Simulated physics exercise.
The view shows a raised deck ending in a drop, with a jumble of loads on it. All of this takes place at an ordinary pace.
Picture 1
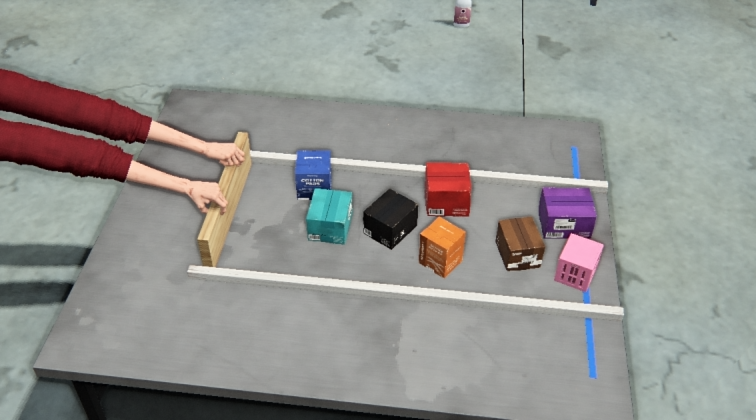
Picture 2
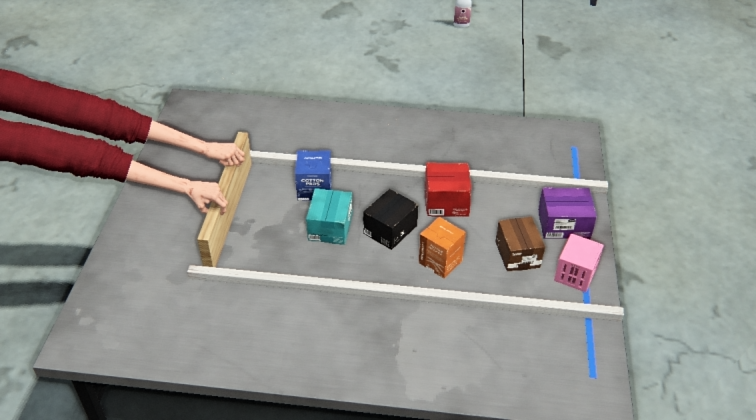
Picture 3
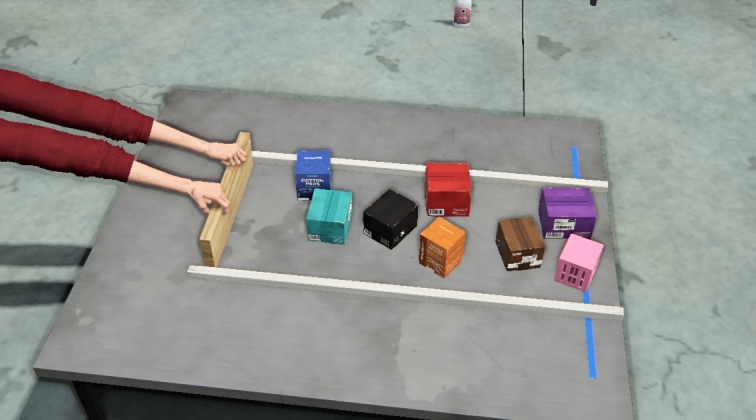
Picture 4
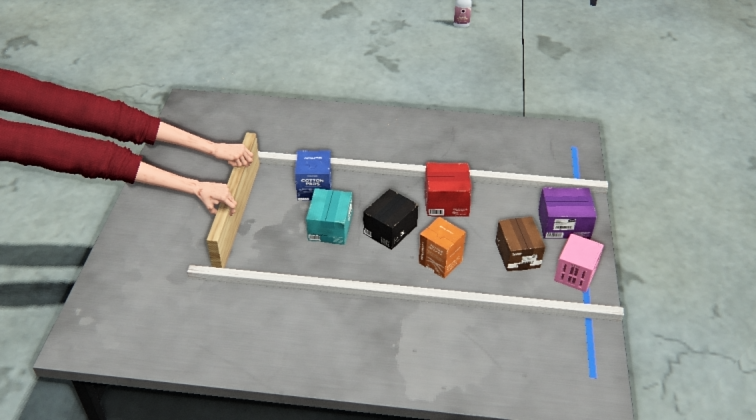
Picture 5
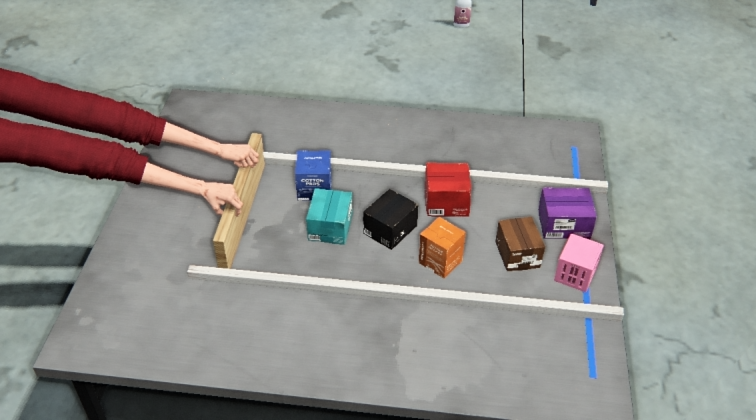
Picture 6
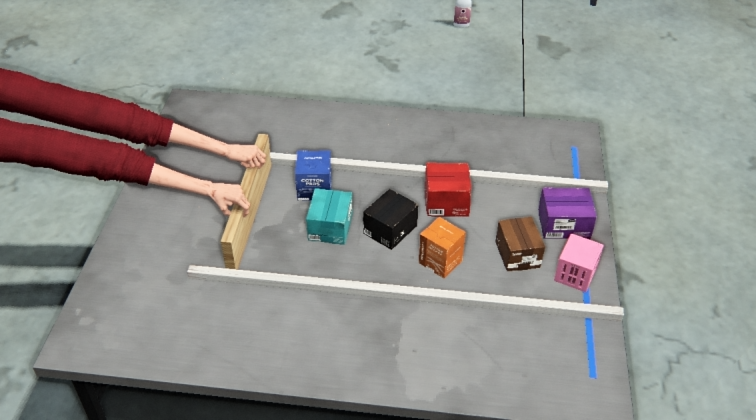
On a grey tabletop above a pale, cracked concrete floor, seen from above at an angle, two white strips run lengthwise toward a blue tape line at right. Between them sit eight boxes: blue, turquoise, black, red, orange, brown, purple and pink, from left to right. Two red-sleeved arms slowly push a wooden plank a short way rightward, while the boxes and camera stay still.
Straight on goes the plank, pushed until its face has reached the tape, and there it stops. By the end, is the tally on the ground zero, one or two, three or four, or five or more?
Lost: Five or more.
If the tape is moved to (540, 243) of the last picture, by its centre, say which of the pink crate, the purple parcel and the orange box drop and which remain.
Short version: The pink crate heads down, the purple parcel heads down, the orange box sits tight.
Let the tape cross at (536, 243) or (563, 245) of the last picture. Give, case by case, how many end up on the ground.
It would be 2 and 5.
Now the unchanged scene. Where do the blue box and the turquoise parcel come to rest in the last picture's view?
They come to rest around (600, 202) and (605, 241).
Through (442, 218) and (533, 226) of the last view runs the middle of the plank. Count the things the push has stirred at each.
I count 6 first and 8 after.
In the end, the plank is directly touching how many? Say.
It's touching 3 at the end.
Soon after, none off yet; pink crate at rest near (579, 263); purple parcel at rest near (567, 213); brown parcel at rest near (520, 244).
In the end, the number that fall off is five or more; gone, black box, red parcel, brown parcel, purple parcel and pink crate.
